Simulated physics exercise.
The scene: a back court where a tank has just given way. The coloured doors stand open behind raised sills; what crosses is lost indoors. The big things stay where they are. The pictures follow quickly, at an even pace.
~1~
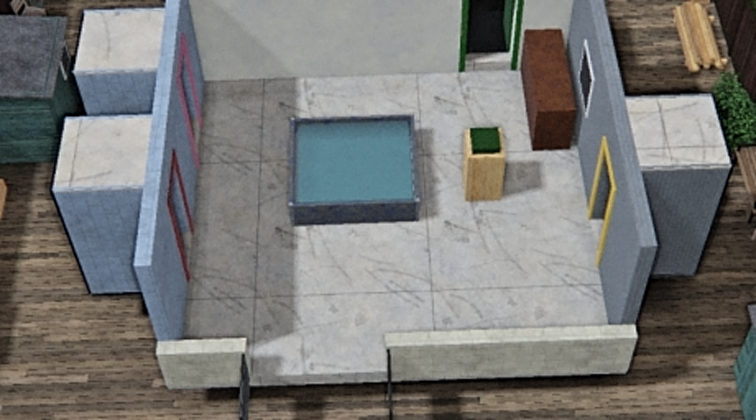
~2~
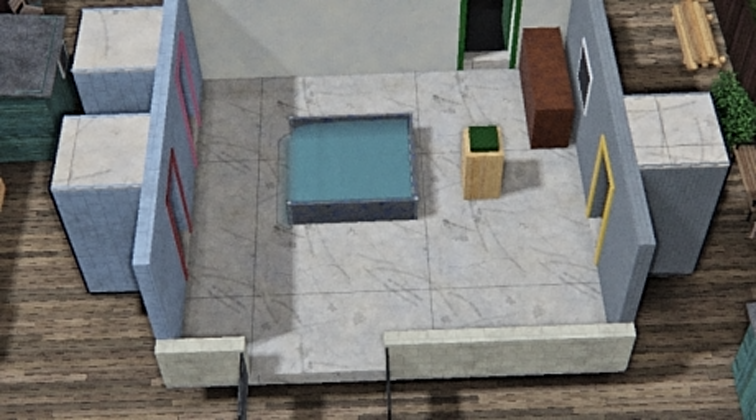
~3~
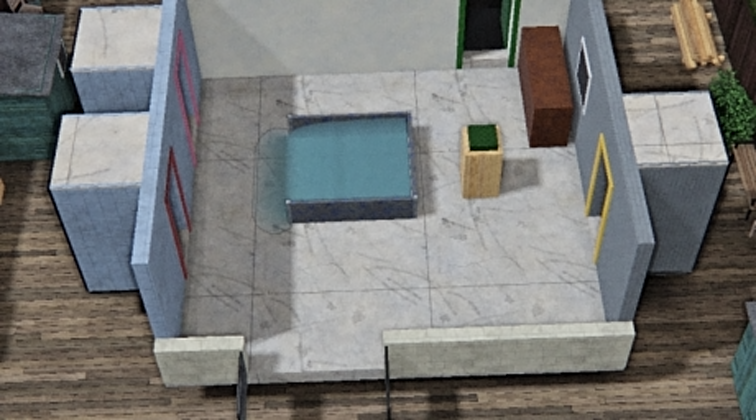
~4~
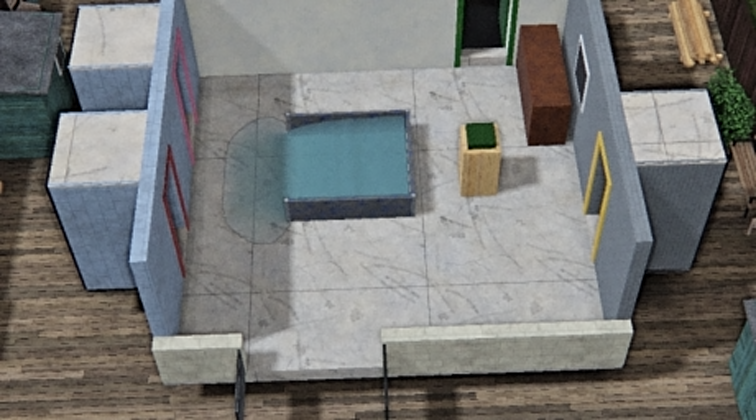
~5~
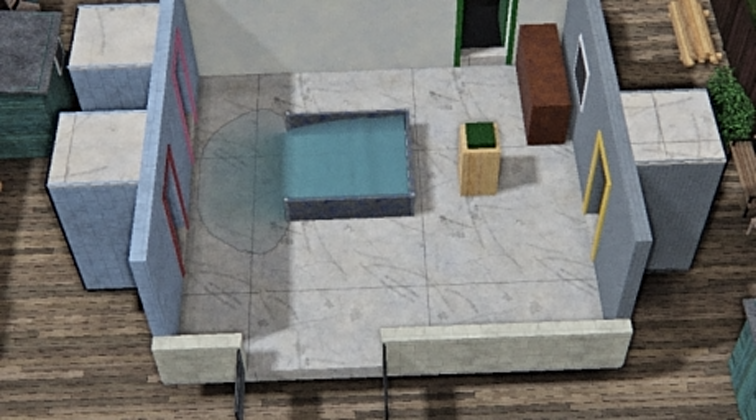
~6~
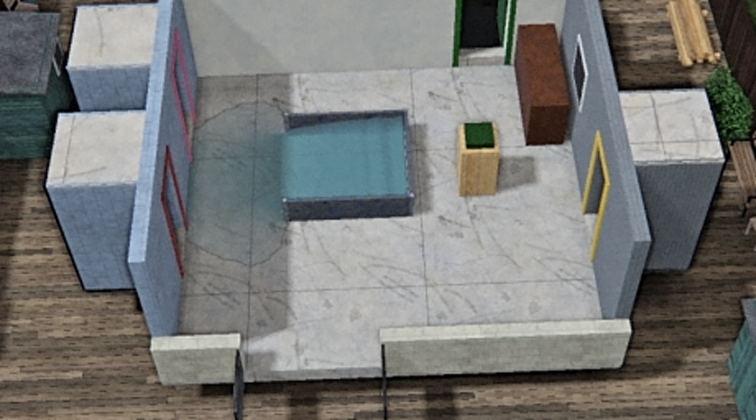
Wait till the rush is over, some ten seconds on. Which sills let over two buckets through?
In the end: The yellow door holds within the limit; the pink door holds within the limit; the red door floods; the green door holds within the limit.
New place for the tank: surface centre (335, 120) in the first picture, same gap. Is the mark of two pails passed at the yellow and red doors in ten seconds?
In short: The yellow door lets less in; the red door stays under.
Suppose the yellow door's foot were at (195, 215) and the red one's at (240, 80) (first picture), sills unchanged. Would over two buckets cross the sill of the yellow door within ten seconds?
The yellow door goes over.
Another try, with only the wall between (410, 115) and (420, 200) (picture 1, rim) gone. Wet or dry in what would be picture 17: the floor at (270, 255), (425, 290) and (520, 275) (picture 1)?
As listed: Dry, free of water, covered.
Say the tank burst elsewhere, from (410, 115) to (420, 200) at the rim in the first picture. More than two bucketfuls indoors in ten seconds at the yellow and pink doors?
My reading: The yellow one floods; the pink one holds.
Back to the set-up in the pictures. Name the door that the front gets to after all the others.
Last comes the yellow-painted one.
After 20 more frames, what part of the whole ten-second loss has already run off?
Near 15 in a hundred.
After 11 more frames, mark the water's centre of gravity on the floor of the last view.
At about (266, 180).
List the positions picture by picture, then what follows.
Still water in the tank at (353, 162), in the first picture.
Water pours out at (293, 174) and has run to (286, 225), in the second picture.
The front is at (271, 229), out from the gap at (293, 174), in the third picture.
The front is at (239, 229), out from the gap at (291, 172), in the fourth picture.
Water pours out at (290, 172) and has run to (215, 229), in the fifth picture.
Water pours out at (289, 172) and has run to (186, 231), in the sixth picture.
A moment on, water covers 20 % of the floor; the yellow door not reached, the pink door wet at the sill, nothing in, the red door under two buckets in, the green door not reached.
Next, water covers 20 % of the floor; the yellow door not reached, the pink door wet at the sill, nothing in, the red door over two buckets in, the green door not reached.
Then, water covers 35 % of the floor; the yellow door not reached, the pink door wet at the sill, nothing in, the red door over two buckets in, the green door not reached.
Later, water covers 65 % of the floor; the yellow door not reached, the pink door wet at the sill, nothing in, the red door over two buckets in, the green door wet at the sill, nothing in.
In the end, water covers 85 % of the floor; the yellow door wet at the sill, nothing in, the pink door wet at the sill, nothing in, the red door over two buckets in, the green door wet at the sill, nothing in.
